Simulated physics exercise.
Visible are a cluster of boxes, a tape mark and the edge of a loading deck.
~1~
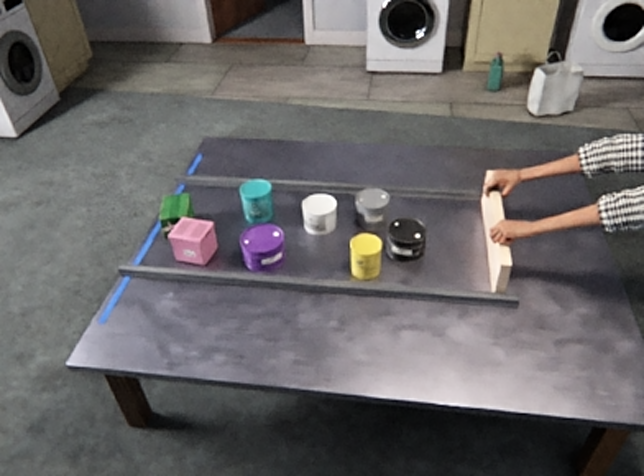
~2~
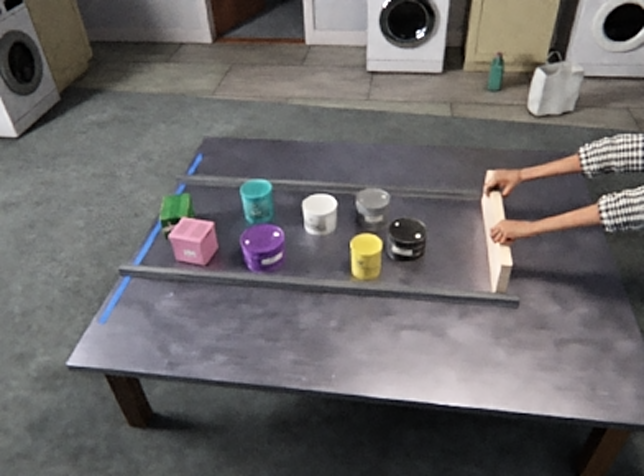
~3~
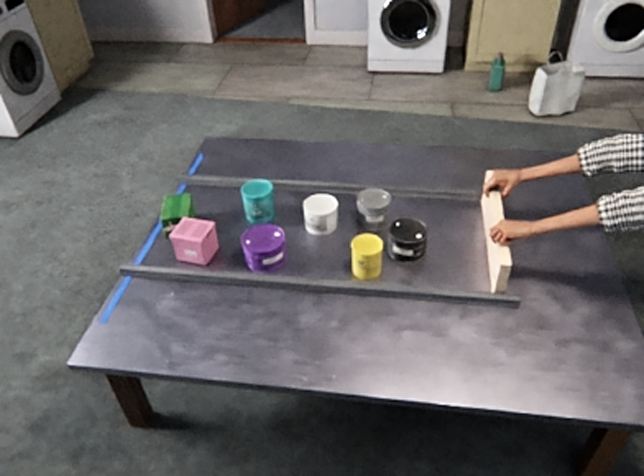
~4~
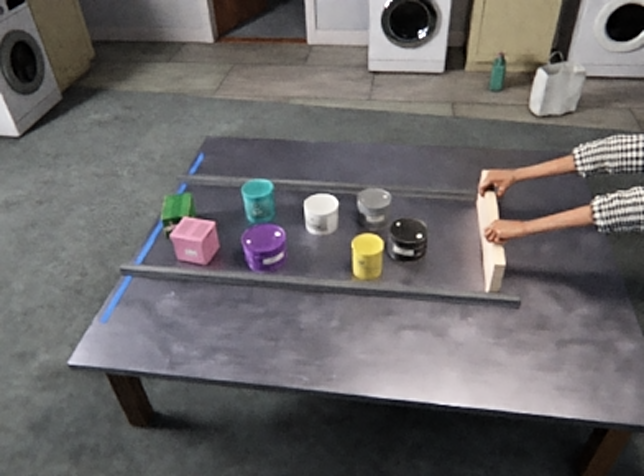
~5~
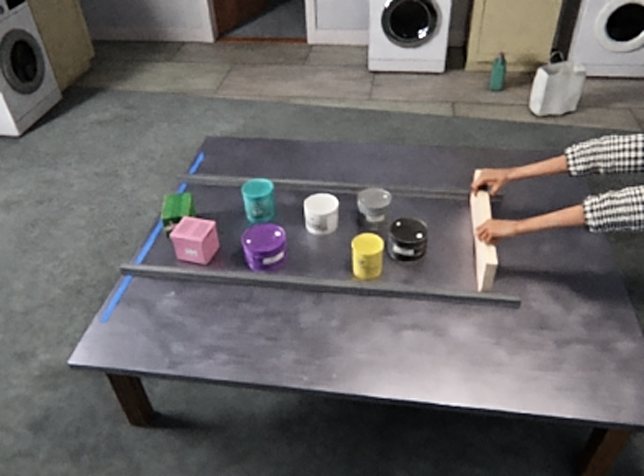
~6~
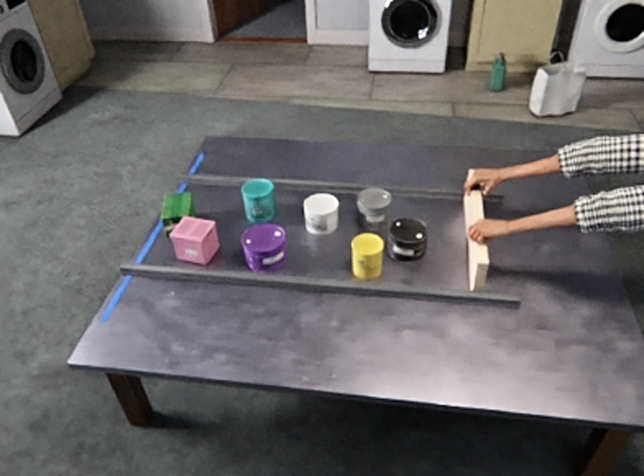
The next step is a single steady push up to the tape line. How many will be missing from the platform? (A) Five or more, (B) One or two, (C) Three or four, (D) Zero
Option A: Five or more.
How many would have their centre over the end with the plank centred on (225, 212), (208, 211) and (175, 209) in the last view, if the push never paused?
Past the end: 1, 2 and 5.
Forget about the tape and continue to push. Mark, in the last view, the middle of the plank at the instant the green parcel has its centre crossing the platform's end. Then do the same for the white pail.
The middle is at (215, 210) when it's the green parcel, and at (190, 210) when it's the white pail.
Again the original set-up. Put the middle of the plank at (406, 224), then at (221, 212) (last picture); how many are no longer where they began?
Tally at point one: 1; at point two: 8.
A little later, none off yet; green parcel at rest near (179, 215); pink tote at rest near (196, 241); turquoise pail at rest near (259, 201).
Next, none off yet; green parcel at rest near (179, 215); pink tote moving near (194, 241); turquoise pail shifted about its own width near (241, 196).
Later still, none off yet; green parcel shifted about its own width near (150, 214); pink tote tilted a little near (119, 236); turquoise pail shifted well along near (185, 186).
When it is over, the number that fall off is five or more; down, black canister, yellow pail, grey canister, white pail, purple canister, turquoise pail, pink tote and green parcel.
